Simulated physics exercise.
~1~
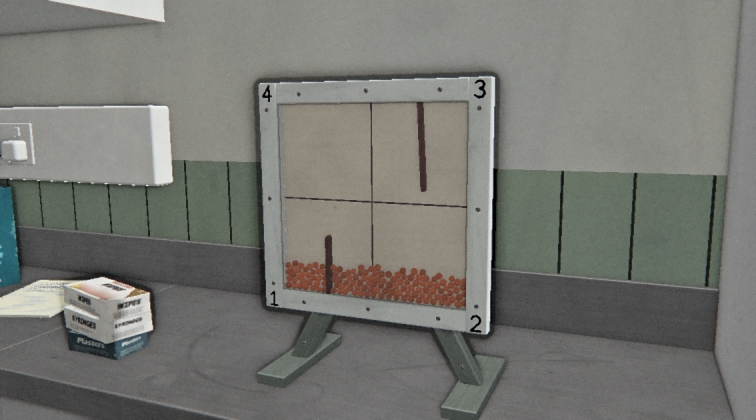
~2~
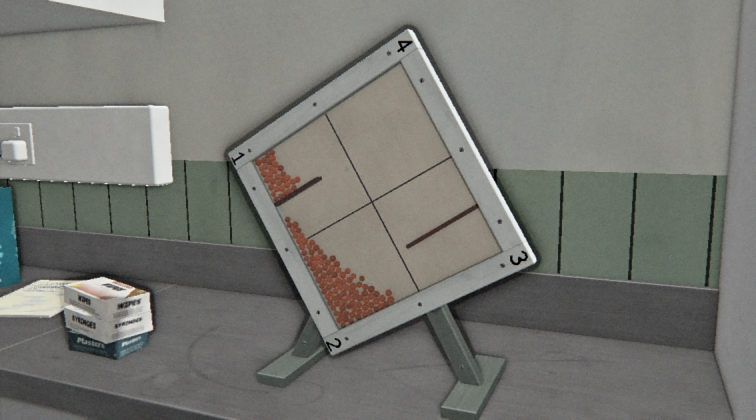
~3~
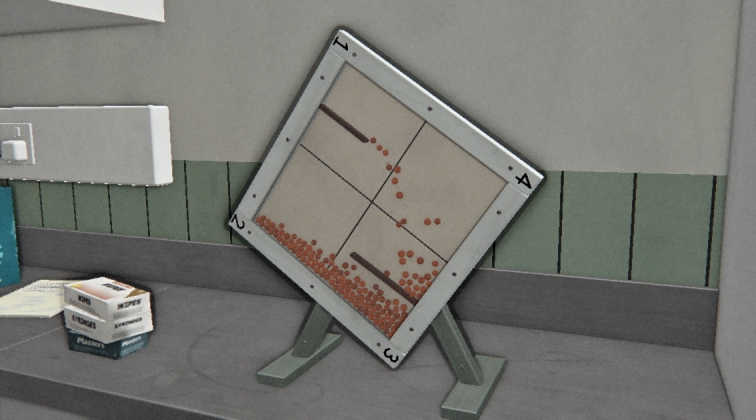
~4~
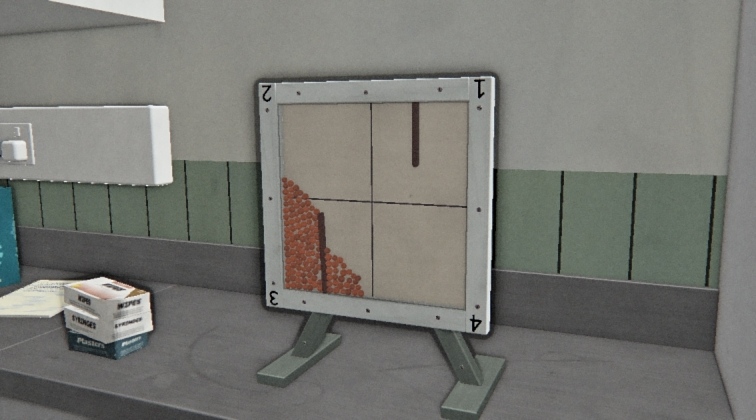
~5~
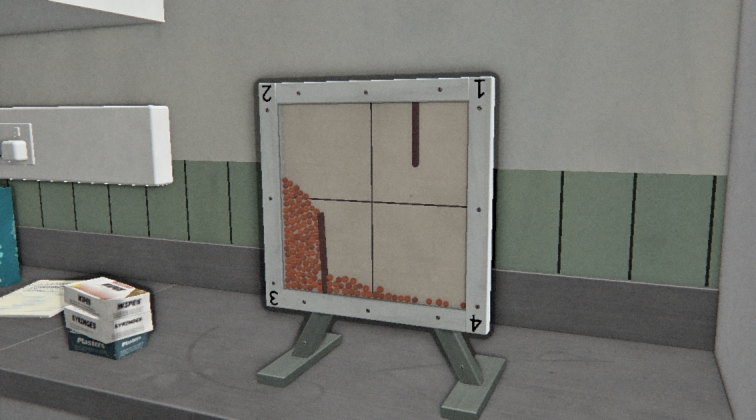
A square, clear-fronted case of small orange beads turned counterclockwise on its stand until it was upside down, the beads sliding and tumbling past two dark bars, and it ended with most heaped in the lower left corner and a few spread along the bottom.
